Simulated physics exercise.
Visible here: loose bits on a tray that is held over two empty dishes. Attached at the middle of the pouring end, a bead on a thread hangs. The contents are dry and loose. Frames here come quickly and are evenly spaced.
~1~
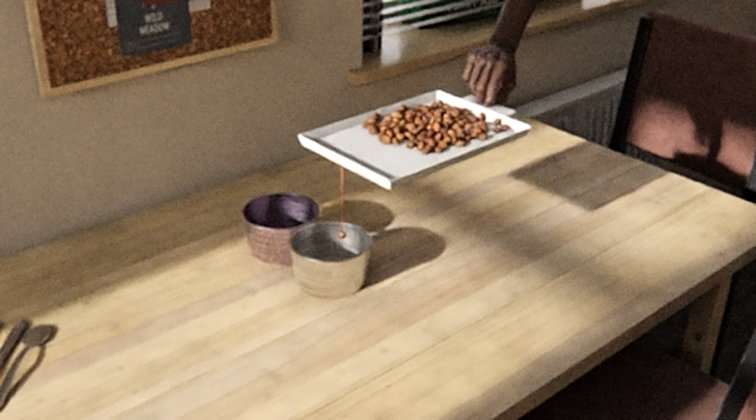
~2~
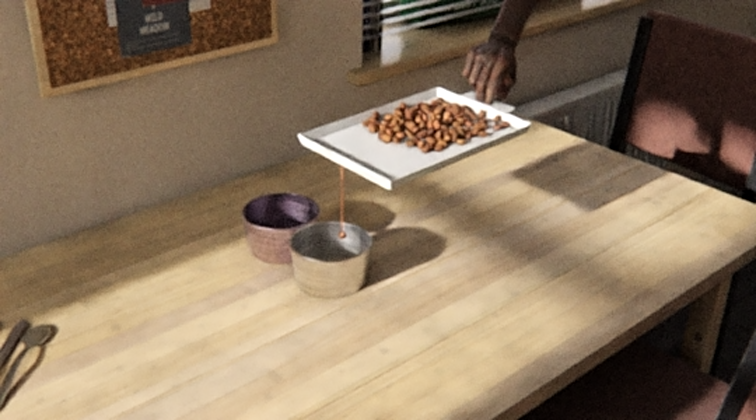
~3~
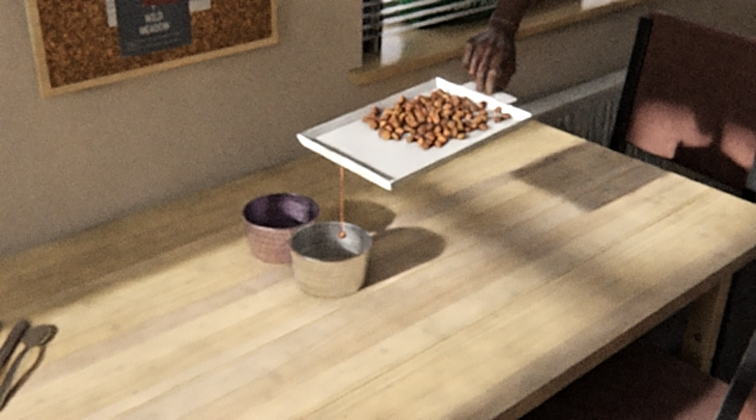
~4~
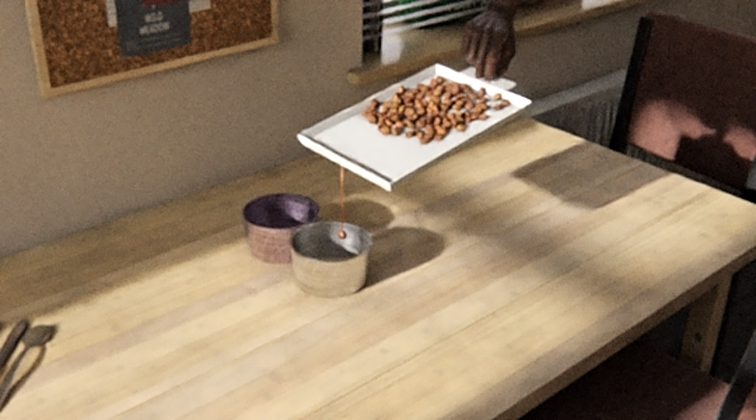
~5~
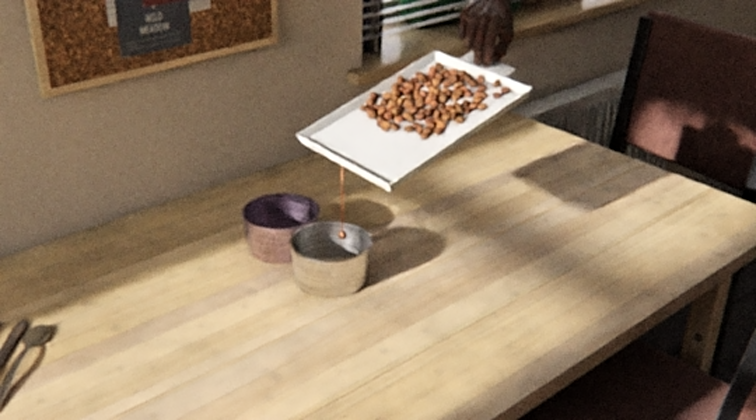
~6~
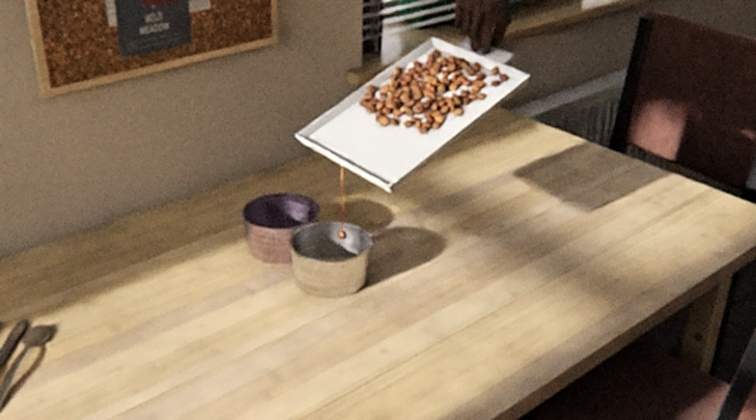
On a sunlit wooden table beside a window, a purplish dish and a silvery dish stand empty beneath a white tray of brown bits, a bead hanging from its near edge. A hand holds the tray nearly level, then steadily raises the far end, steepening the slope while the bits spread slightly.
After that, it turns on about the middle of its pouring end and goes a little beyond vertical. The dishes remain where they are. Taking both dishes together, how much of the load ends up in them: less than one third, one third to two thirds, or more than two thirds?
Less than one third.
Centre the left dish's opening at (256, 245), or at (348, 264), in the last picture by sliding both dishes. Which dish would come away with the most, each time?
In order: The right-hand one. Then: The left-hand one.
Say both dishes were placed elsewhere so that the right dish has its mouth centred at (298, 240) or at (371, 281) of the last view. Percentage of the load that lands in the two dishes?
Trial 1: 30 percent; trial 2: 70 percent.
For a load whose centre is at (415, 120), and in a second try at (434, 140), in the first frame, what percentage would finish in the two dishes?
First about 20, then 20 per cent.
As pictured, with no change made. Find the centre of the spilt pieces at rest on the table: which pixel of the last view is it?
Estimate: Around (307, 332).
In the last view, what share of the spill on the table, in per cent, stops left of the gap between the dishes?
Near 50 %.
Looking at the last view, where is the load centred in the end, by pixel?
Close to (312, 316), more or less.
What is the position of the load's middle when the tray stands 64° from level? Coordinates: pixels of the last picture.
The load's middle is around (346, 162).
Just after the last frame, tray tipped steeply; the larger part on the tray; roughly a quarter in the air.
A moment on, tray tipped past a quarter turn; roughly a quarter on the tray; about a tenth in the right dish; roughly two thirds outside both; just a few in the air.
Further on, tray tipped past a quarter turn; roughly a quarter in the right dish; the larger part outside both.
When it is over, tray tipped past a quarter turn; roughly a quarter in the right dish; not one in the left dish; the larger part outside both.
